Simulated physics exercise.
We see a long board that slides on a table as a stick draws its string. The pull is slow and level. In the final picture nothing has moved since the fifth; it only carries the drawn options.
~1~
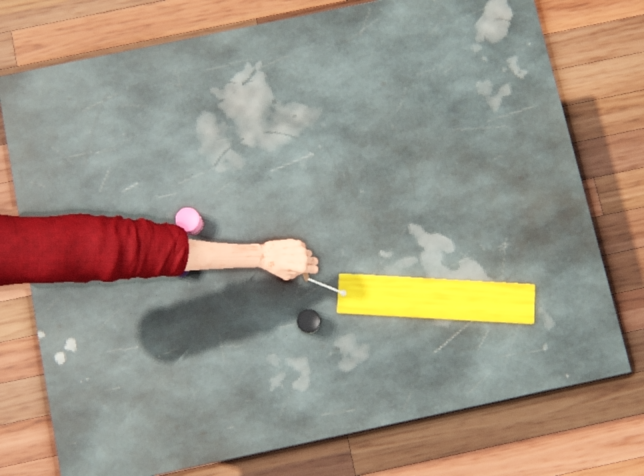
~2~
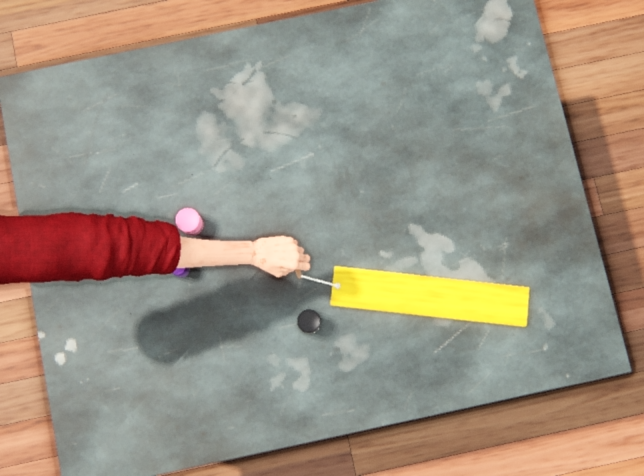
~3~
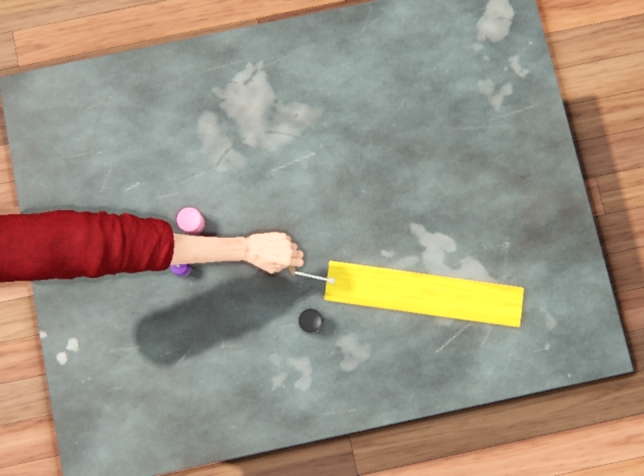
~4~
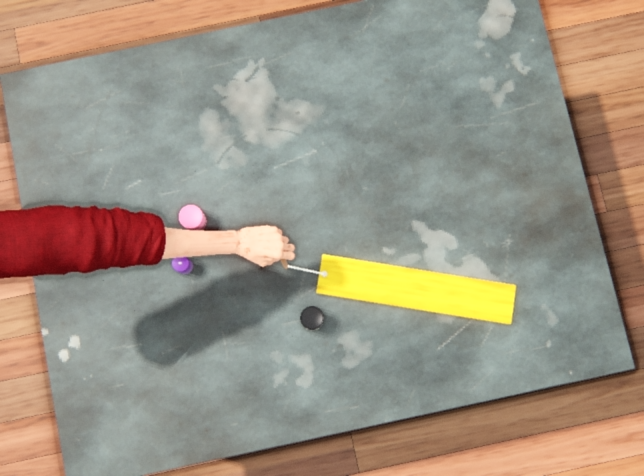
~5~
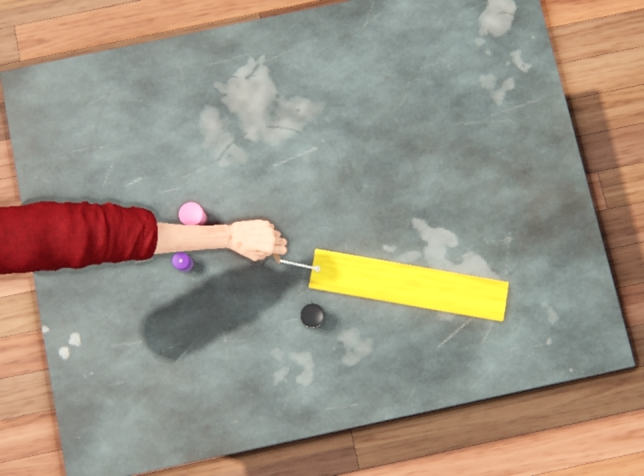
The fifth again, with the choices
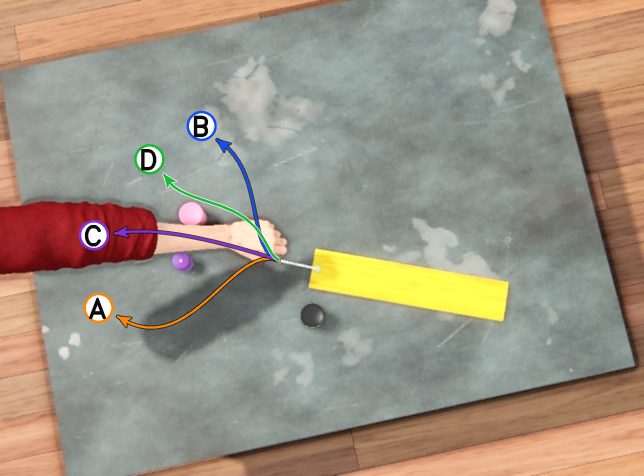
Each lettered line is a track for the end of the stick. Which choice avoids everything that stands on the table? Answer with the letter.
The stick should follow B.
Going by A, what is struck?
It meets the black jar.
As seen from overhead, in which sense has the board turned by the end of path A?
Anticlockwise.
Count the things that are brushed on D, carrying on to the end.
In all, one.
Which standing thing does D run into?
The pink jar.
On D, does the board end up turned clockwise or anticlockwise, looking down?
On that path, clockwise.
On the marked copy, A from (279, 260) via (199, 307) to (118, 317); B from (279, 260) via (252, 198) to (217, 140); C from (279, 260) via (194, 237) to (115, 233); D from (279, 260) via (224, 207) to (164, 174).
With B. Early on, foot of the stick (256, 217), middle of the board (376, 271).
Further on, foot of the stick (243, 169), middle of the board (347, 246).
At the end, foot of the stick (212, 138), middle of the board (313, 217); nothing has been touched.
As for the rest, A meets the black jar; C meets the purple candle and pink jar; D meets the pink jar.
